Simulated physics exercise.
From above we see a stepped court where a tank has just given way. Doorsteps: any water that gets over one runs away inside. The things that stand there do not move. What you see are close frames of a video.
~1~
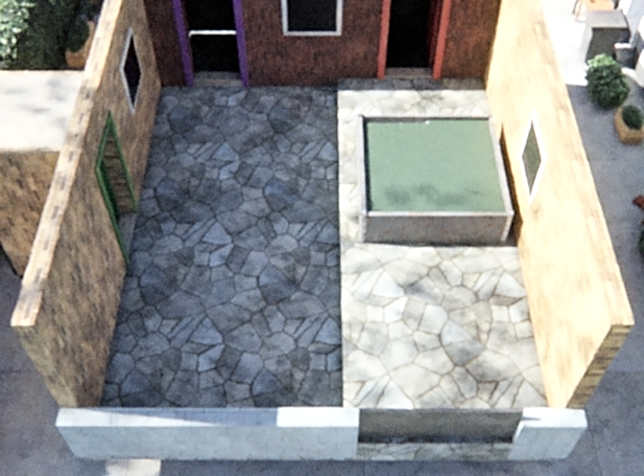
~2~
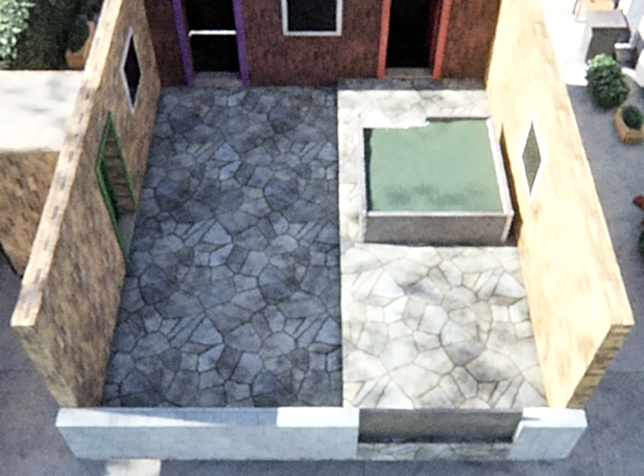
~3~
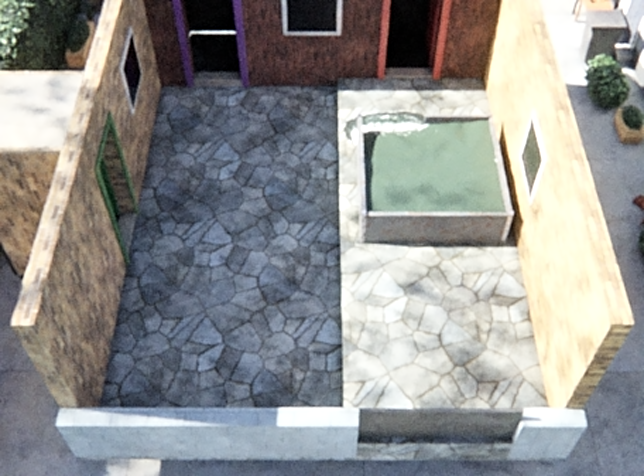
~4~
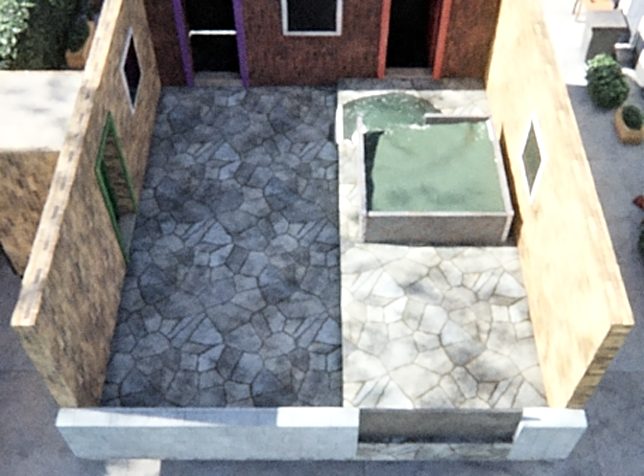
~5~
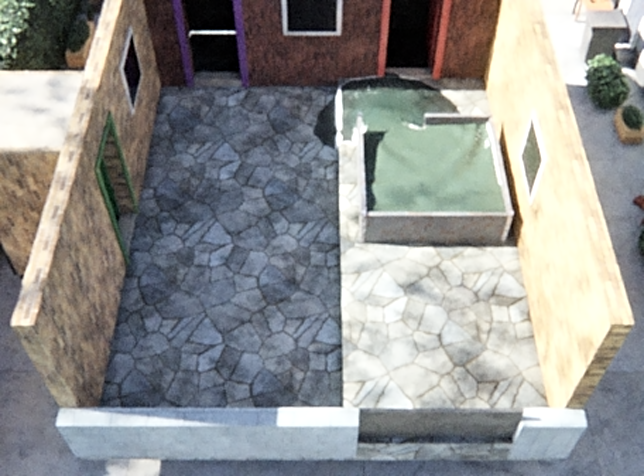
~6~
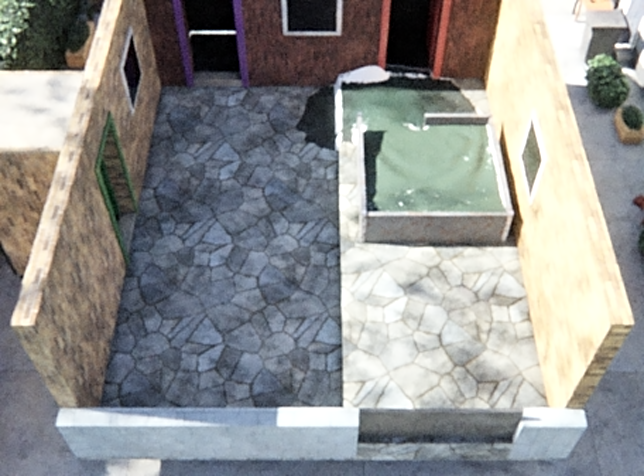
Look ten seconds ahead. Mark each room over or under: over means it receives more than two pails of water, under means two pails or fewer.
Red door - over; green door - under; purple door - under.
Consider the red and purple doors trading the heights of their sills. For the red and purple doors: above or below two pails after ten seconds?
Looking at both, red receives more, and purple receives more.
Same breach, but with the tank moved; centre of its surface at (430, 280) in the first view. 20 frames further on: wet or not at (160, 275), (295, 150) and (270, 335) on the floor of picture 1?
Bone-dry, soaked, bone-dry.
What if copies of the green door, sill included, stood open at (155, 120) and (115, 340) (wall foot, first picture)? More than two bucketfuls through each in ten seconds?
Lab note, doors in listed order: Over the limit, under the limit.
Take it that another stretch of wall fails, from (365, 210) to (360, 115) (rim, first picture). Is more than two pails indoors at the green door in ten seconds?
Result - the green door clears the line.
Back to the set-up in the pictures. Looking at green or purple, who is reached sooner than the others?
It's the purple one.
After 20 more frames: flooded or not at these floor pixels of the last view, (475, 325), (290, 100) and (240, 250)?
Lab note, in the order given: Unwetted, wet through, unwetted.
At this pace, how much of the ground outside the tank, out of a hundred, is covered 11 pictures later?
Some 20 in a hundred.
A moment on, water covers 15 % of the floor; the red door far over two buckets in, the green door not reached, the purple door not reached.
Next, water covers 20 % of the floor; the red door far over two buckets in, the green door not reached, the purple door wet at the sill, nothing in.
Then, water covers 30 % of the floor; the red door far over two buckets in, the green door wet at the sill, nothing in, the purple door wet at the sill, nothing in.
Later, water covers 60 % of the floor; the red door far over two buckets in, the green door wet at the sill, nothing in, the purple door wet at the sill, nothing in.
In the end, water covers 75 % of the floor; the red door far over two buckets in, the green door wet at the sill, nothing in, the purple door wet at the sill, nothing in.
